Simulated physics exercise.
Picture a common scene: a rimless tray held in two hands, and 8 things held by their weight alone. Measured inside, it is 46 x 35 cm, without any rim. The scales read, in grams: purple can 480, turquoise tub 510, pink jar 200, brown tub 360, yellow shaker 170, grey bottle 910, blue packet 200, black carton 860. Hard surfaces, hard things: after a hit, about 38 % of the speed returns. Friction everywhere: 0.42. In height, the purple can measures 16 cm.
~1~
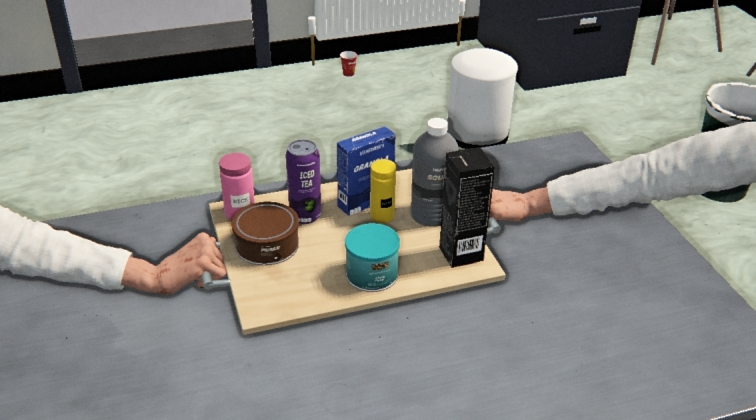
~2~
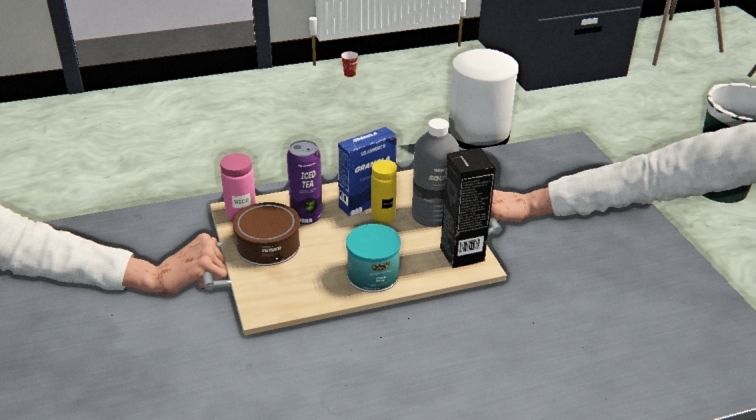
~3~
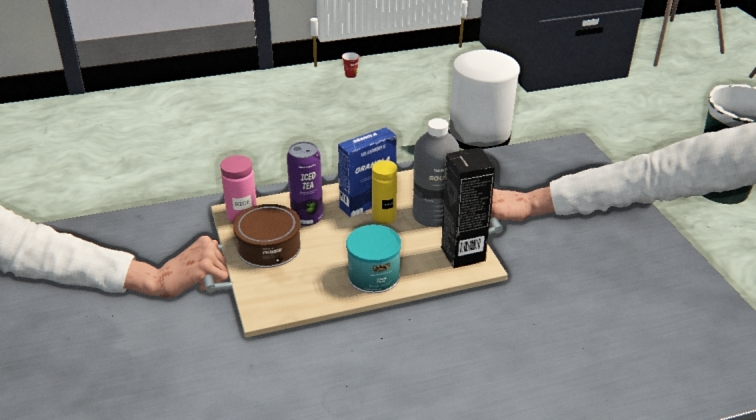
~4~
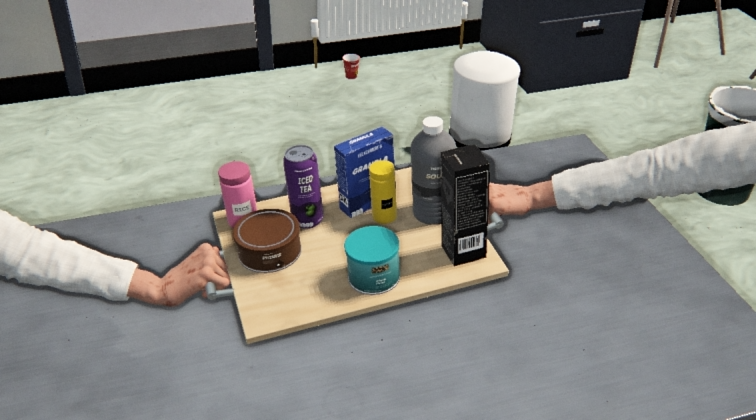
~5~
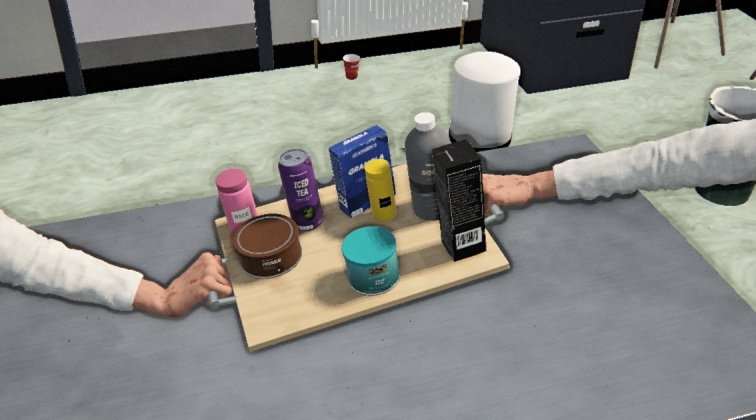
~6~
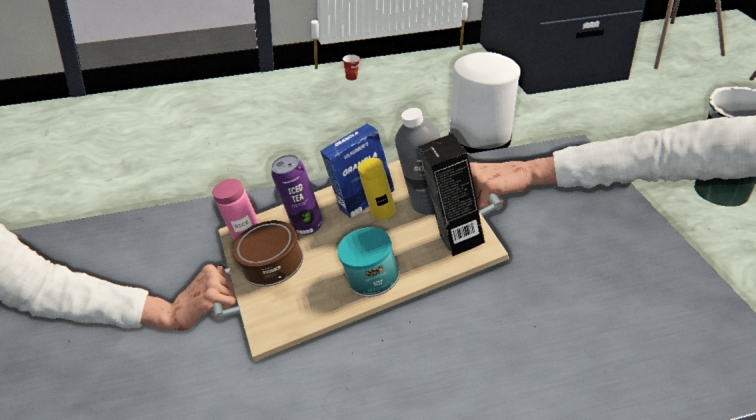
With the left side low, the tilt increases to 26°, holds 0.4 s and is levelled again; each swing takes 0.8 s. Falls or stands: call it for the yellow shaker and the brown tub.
Yellow shaker: Falls; brown tub: Falls.
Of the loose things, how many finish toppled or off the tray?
Tally: 8.
Then, 0.60 s past the last view, tilt 26°, left edge down; pink jar now off the tray; yellow shaker on its side near (316, 234); brown tub shifted 6 cm near (248, 287).
Then, 0.90 s past the last view, tilt 25°, left edge down; purple can, turquoise tub and brown tub now off the tray; yellow shaker on its side near (235, 278); black carton on its side.
Then, 1.20 s past the last view, tilt 12°, left edge down; yellow shaker, blue packet and black carton now off the tray; grey bottle tipped 16° against what carries it.
Then, 1.50 s past the last view, tray level; grey bottle now off the tray.
Finally, off the tray and tipped over, purple can, turquoise tub, pink jar, brown tub, yellow shaker, grey bottle, blue packet and black carton. Final places as that camera would see them, brown tub near (135, 344).
